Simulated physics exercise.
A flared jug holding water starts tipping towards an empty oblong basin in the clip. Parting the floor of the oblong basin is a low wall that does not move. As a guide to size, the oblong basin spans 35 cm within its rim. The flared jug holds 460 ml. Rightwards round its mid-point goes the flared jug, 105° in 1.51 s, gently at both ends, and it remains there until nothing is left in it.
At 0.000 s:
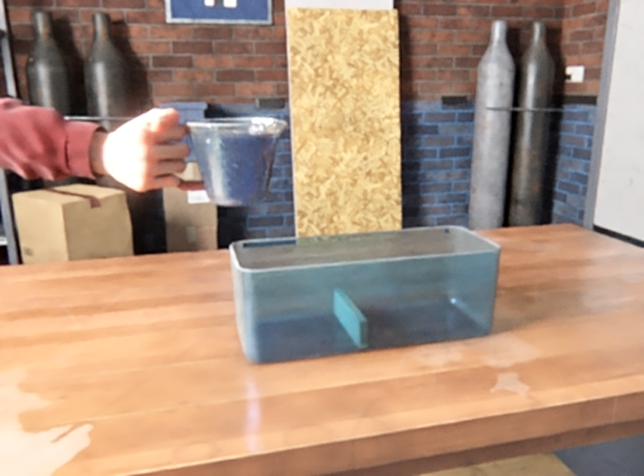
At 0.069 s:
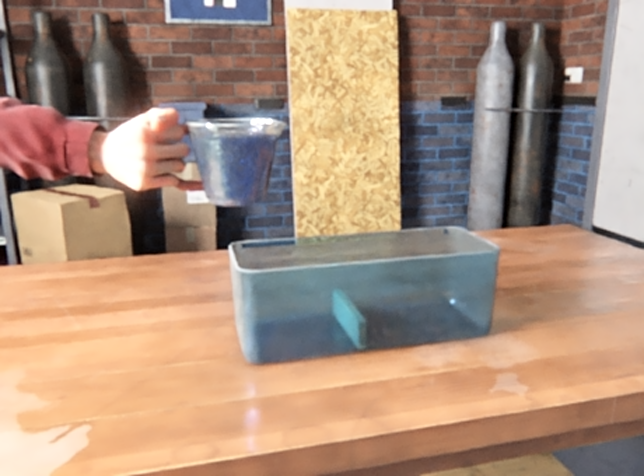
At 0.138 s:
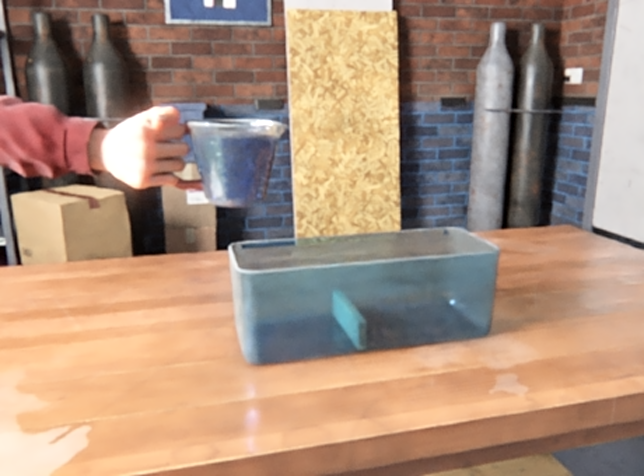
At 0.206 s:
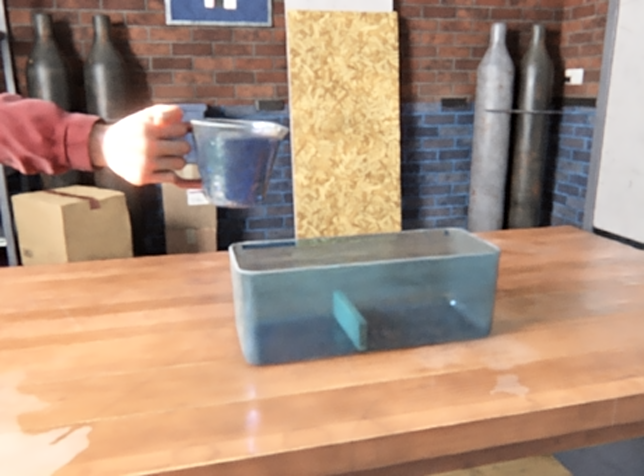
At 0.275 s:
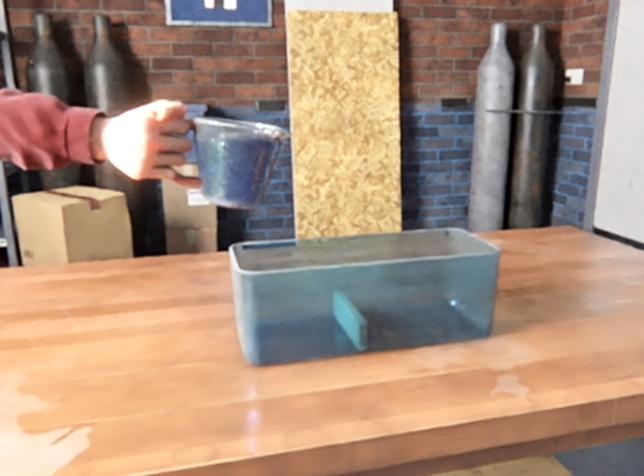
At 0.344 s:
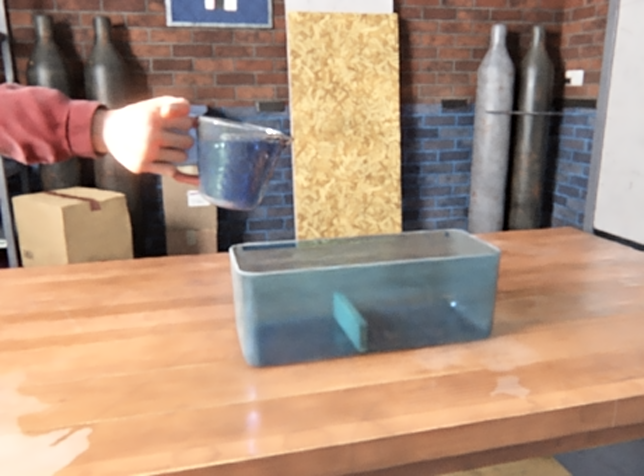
In a brick-walled workshop, a red-sleeved hand holds a blue flared jug above the left end of a clear bluish oblong basin with a low wall on its floor, then slowly tilts the jug slightly to the right.
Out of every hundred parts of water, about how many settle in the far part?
About 27 out of 100.
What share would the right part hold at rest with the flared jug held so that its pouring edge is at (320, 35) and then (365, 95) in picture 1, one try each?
It comes to 90 per cent, and then 95 per cent.
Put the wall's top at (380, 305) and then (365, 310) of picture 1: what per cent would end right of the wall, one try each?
Roughly 10 per cent, then 10 per cent.
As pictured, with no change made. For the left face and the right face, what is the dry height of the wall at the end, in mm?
20 mm left, 34 mm right.
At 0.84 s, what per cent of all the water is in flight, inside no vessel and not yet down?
Close to 20 in a hundred.
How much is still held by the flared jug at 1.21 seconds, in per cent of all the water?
10 in a hundred, give or take.
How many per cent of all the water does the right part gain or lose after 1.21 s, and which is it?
Its share increases, some 2 in a hundred.
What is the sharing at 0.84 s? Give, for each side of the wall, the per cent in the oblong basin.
Left about 10, right about 6.
By 0.84 s the tilt is 62° and 65 per cent is still to pour, 10 is left of the wall and 6 right of it.
By 1.21 s the tilt is 95° and 11 per cent is still to pour, 55 is left of the wall and 25 right of it.
By 1.59 s the tilt is 105° and 0 per cent is still to pour, 72 is left of the wall and 27 right of it.
By 2.01 s the tilt is 105° and 0 per cent is still to pour, 72 is left of the wall and 27 right of it.
At rest 72 per cent lies left of the wall, 27 right of it and 1 outside.
